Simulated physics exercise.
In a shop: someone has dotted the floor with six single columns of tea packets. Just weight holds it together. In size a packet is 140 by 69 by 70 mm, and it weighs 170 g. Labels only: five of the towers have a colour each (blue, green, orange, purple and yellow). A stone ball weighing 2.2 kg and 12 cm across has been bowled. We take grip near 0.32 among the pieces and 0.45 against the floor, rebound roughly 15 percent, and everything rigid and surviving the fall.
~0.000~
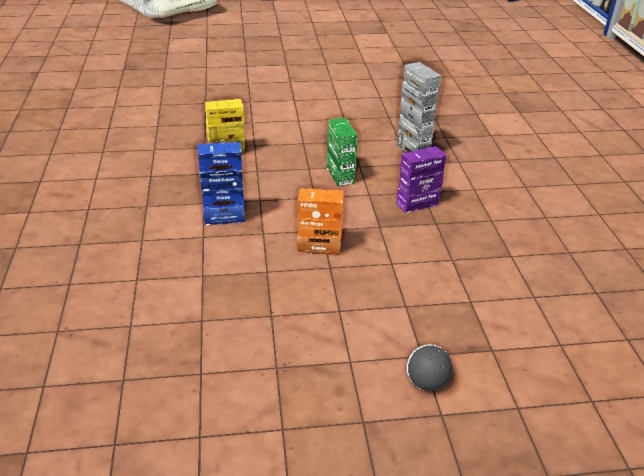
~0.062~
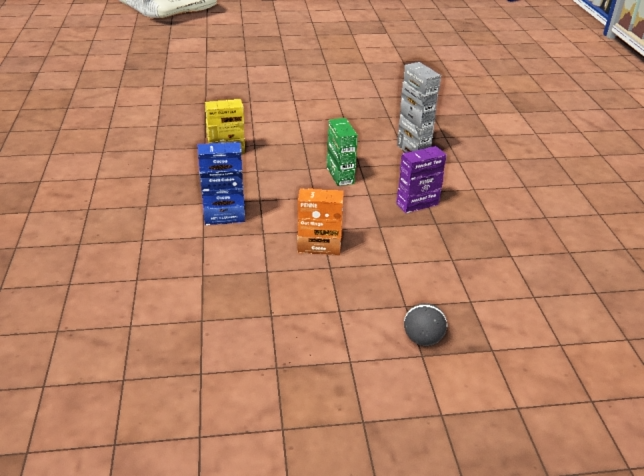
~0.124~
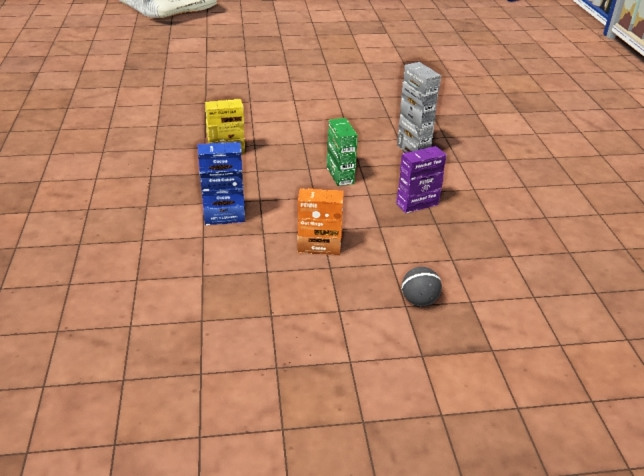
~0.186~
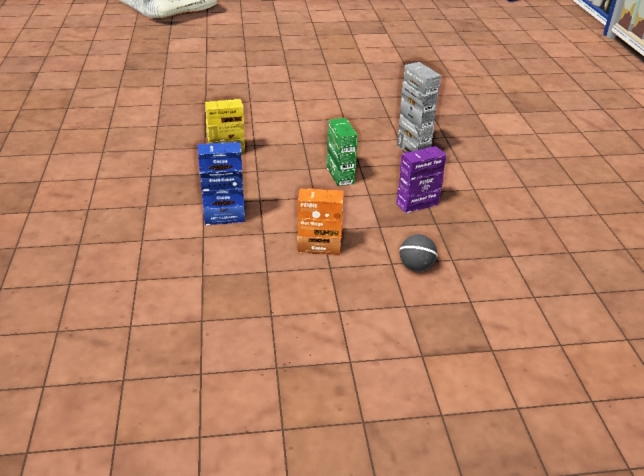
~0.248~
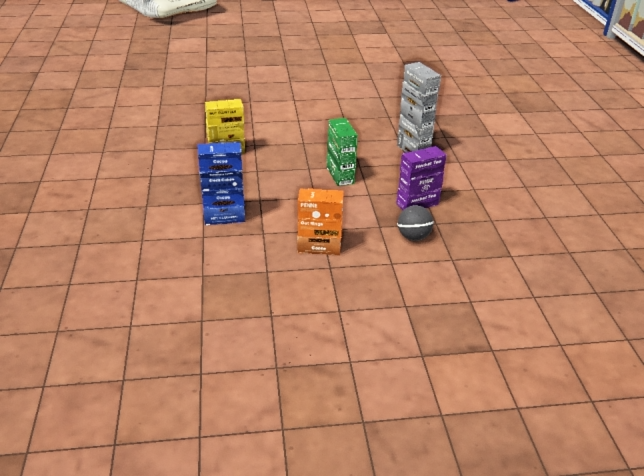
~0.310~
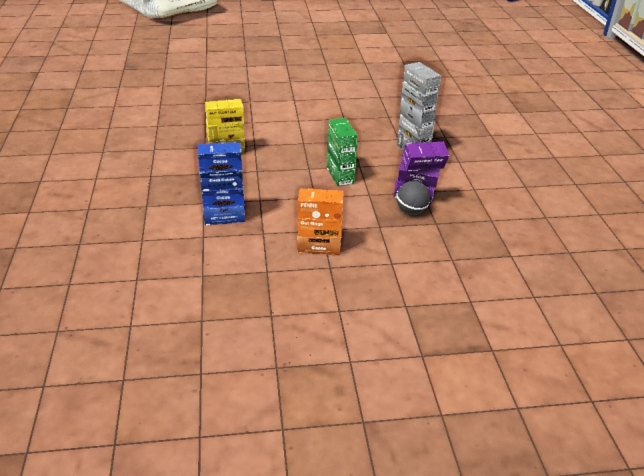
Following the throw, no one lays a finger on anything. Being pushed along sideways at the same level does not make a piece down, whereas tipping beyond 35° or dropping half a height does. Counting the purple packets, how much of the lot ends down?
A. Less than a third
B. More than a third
B.
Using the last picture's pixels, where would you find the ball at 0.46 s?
(408, 153), more or less.
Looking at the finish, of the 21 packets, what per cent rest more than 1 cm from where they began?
The answer is 40 percent.
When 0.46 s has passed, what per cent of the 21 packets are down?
10 per cent by then.
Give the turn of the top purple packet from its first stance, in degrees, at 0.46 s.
Angle from initial pose, roughly 90 deg - estimate.
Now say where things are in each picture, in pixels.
In the first frame (each place is the centre of the face we see best), ball (430, 368) 69 cm from contact, 2.6 m/s; top purple packet (428, 168); top blue packet (220, 163); all as stacked.
Ball (426, 325) 53 cm from contact, 2.6 m/s; top purple packet (428, 168), in the second frame.
Ball (422, 286) 38 cm from contact, 2.6 m/s; top purple packet (428, 168), in the third frame.
Ball (418, 253) 22 cm from contact, 2.6 m/s; top purple packet (428, 168), in the fourth frame.
Ball (415, 223) 57 mm from contact, 2.6 m/s; top purple packet (428, 168), in the fifth frame.
Ball (413, 198) after contact, 2.2 m/s; top purple packet (428, 164) tilted 17°; top blue packet (220, 163); steepest lean 23°, the packet at (417, 179); 3 have shifted, in the sixth frame.
By 0.46 s, ball still moving; 2 of the 3 purple packets down (2 of 21 in all colours); top purple packet on its side.
By 0.62 s, ball still moving; 2 of the 3 purple packets down (3 of 21 in all colours); top purple packet upside down.
By 1.74 s, ball still moving; 2 of the 3 purple packets down (5 of 21 in all colours); top purple packet upside down.
When it is over (2.4 s), ball rolling away; 2 of the 3 purple packets down (6 of 21 in all colours); top purple packet upside down; top yellow packet unmoved. That is 67 per cent. In pixels of the last frame, middles, top purple packet near (450, 190), top yellow packet near (225, 112).
